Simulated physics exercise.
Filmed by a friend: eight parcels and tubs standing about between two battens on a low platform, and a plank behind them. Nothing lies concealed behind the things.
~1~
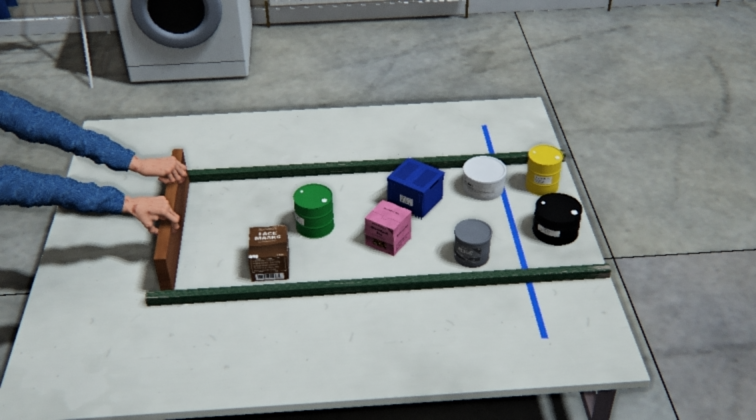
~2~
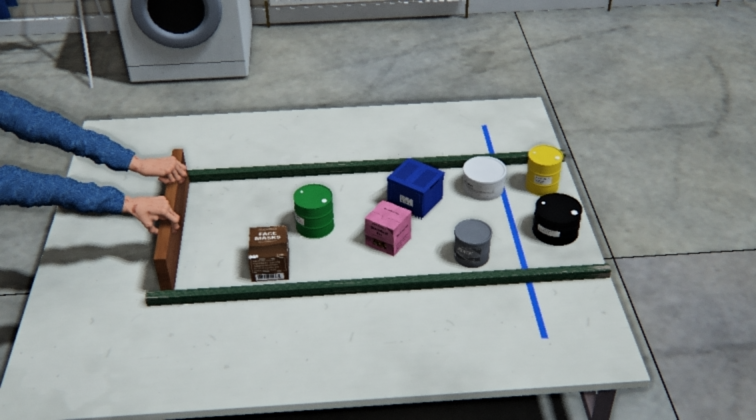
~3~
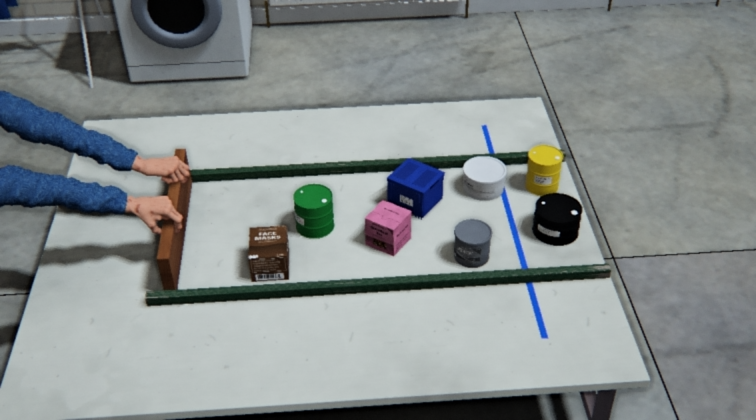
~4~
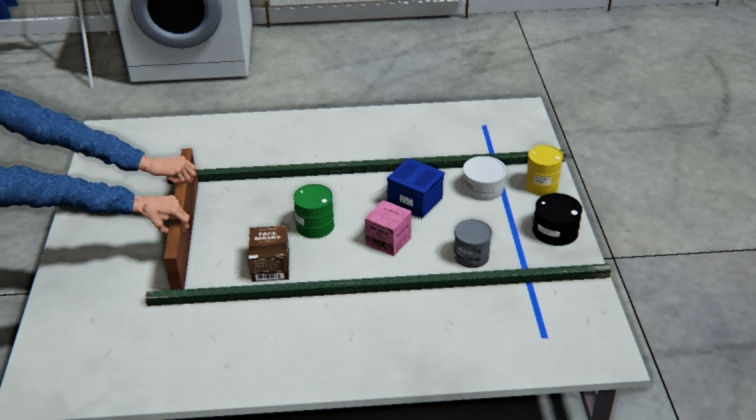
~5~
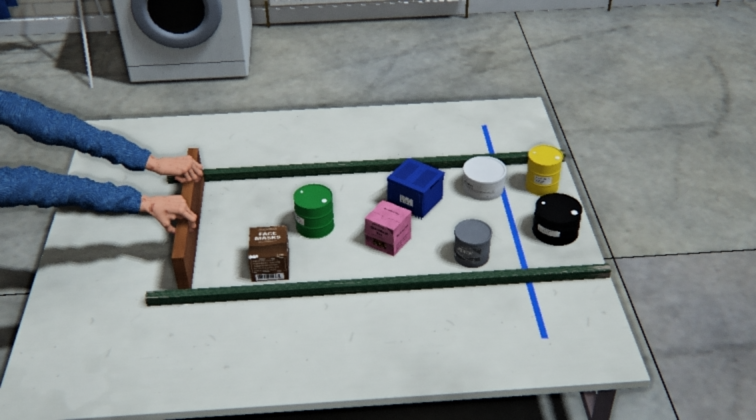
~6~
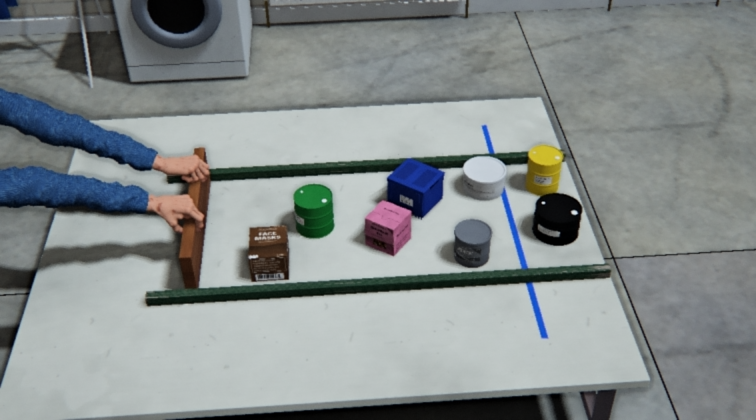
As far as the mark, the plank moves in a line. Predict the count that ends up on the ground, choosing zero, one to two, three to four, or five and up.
The count is one to two.
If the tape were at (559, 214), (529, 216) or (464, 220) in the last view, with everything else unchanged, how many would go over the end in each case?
Result per try: 5; 3; 0.
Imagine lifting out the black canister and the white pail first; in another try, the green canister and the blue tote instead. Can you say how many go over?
That gives 0 for the first pair taken away and 0 for the second.
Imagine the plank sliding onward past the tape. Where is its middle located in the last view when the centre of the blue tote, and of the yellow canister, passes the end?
Blue tote: (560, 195); yellow canister: (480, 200).
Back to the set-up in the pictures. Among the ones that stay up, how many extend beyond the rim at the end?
Overhanging ones - 1.
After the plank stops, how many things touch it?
Looks like 3 of them, all told.
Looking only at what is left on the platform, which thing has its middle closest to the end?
White pail - nearest.
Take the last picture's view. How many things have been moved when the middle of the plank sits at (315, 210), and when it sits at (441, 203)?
At the first spot 2, then 6.
Early on, none off yet; yellow canister at rest near (544, 171); black canister at rest near (557, 219); white pail at rest near (484, 179).
Finally, the number that fall off is one or two; lost, black canister and yellow canister.
